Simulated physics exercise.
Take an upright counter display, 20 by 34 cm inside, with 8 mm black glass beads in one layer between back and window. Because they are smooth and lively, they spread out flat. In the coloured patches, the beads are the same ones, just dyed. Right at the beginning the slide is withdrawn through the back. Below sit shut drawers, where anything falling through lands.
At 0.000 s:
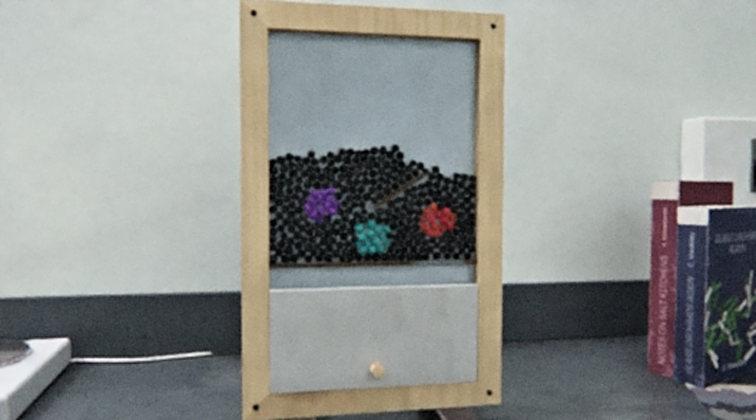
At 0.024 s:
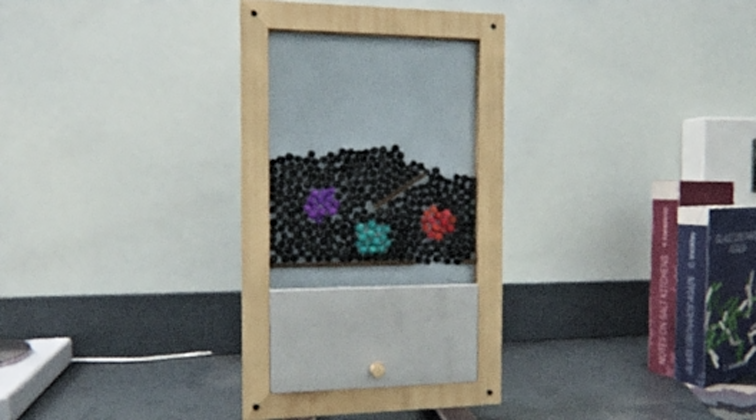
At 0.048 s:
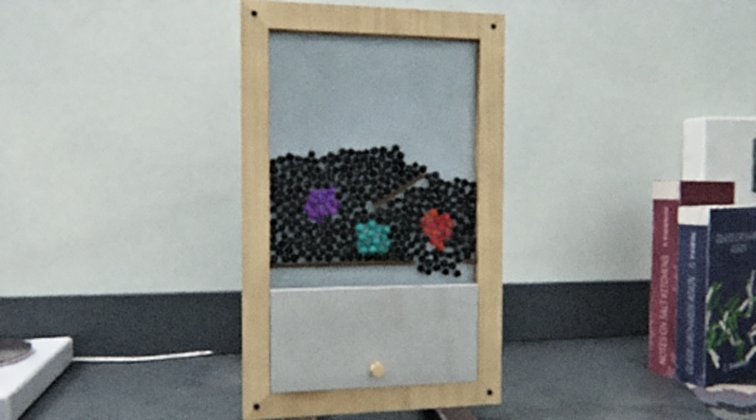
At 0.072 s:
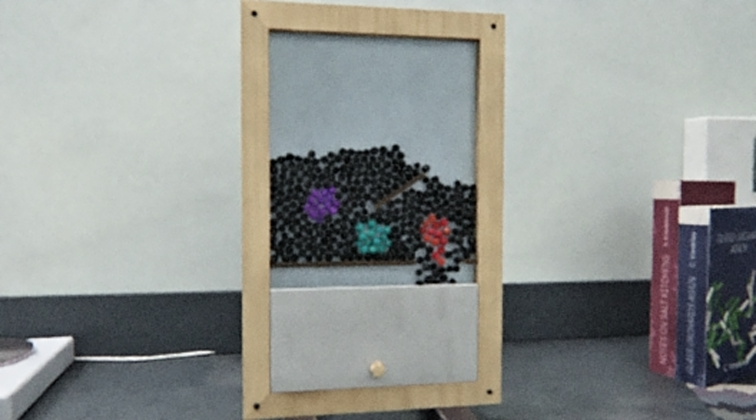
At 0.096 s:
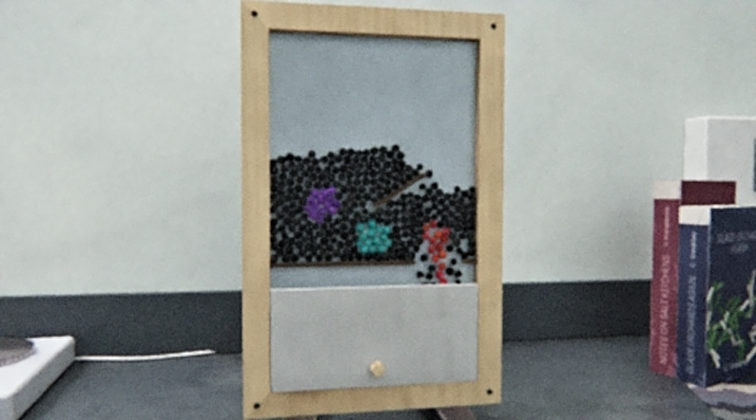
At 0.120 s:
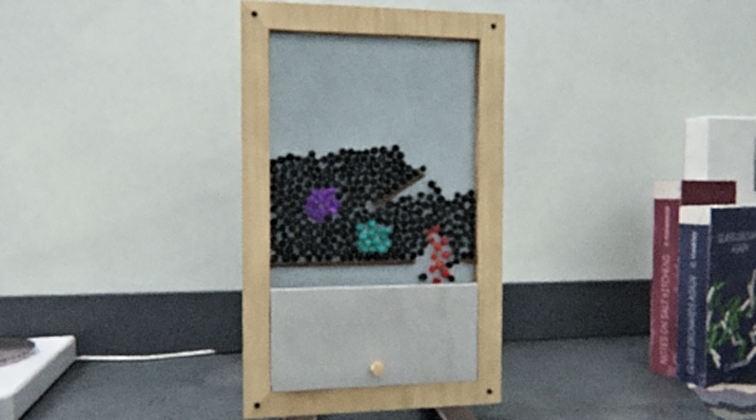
On a grey counter, a wooden-framed display held black beads with purple, turquoise and red patches; beads began dropping through the lower right, and the red patch sank and stretched downward among them.
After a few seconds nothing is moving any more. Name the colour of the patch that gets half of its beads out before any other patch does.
The red patch gets there first.
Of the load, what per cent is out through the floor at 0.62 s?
Roughly 40 in every hundred.
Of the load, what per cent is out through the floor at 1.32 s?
Roughly 65 per cent.
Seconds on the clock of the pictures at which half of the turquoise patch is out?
0.8 s.
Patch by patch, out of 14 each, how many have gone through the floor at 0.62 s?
The purple patch has 0 out, the turquoise patch 4, the red patch 14.
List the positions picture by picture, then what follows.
About 320 beads; load centre (372, 216); purple patch (322, 204); turquoise patch (373, 239); red patch (437, 221); slide (410, 263) to (467, 262), in the first picture.
Load centre (372, 216); 1 out, in the second picture.
Load centre (372, 216); 8 out, in the third picture.
Load centre (373, 216); 16 out, in the fourth picture.
Load centre (365, 212); 24 out, in the fifth picture.
Load centre (365, 212); 30 out; purple patch (322, 204); turquoise patch (373, 239); red patch (437, 254); wall ends (376, 206) to (422, 175), in the sixth picture.
After 0.27 s, 20 % are out; out of 14, purple 0, turquoise 0, red 14.
After 0.62 s, 40 % are out; out of 14, purple 0, turquoise 3, red 14.
After 1.32 s, 65 % are out; out of 14, purple 8, turquoise 14, red 14.
Settled by 4.0 s, 85 % are out; out of 14, purple 14, turquoise 14, red 14; half out at purple 1.28 s, turquoise 0.71 s, red 0.16 s.
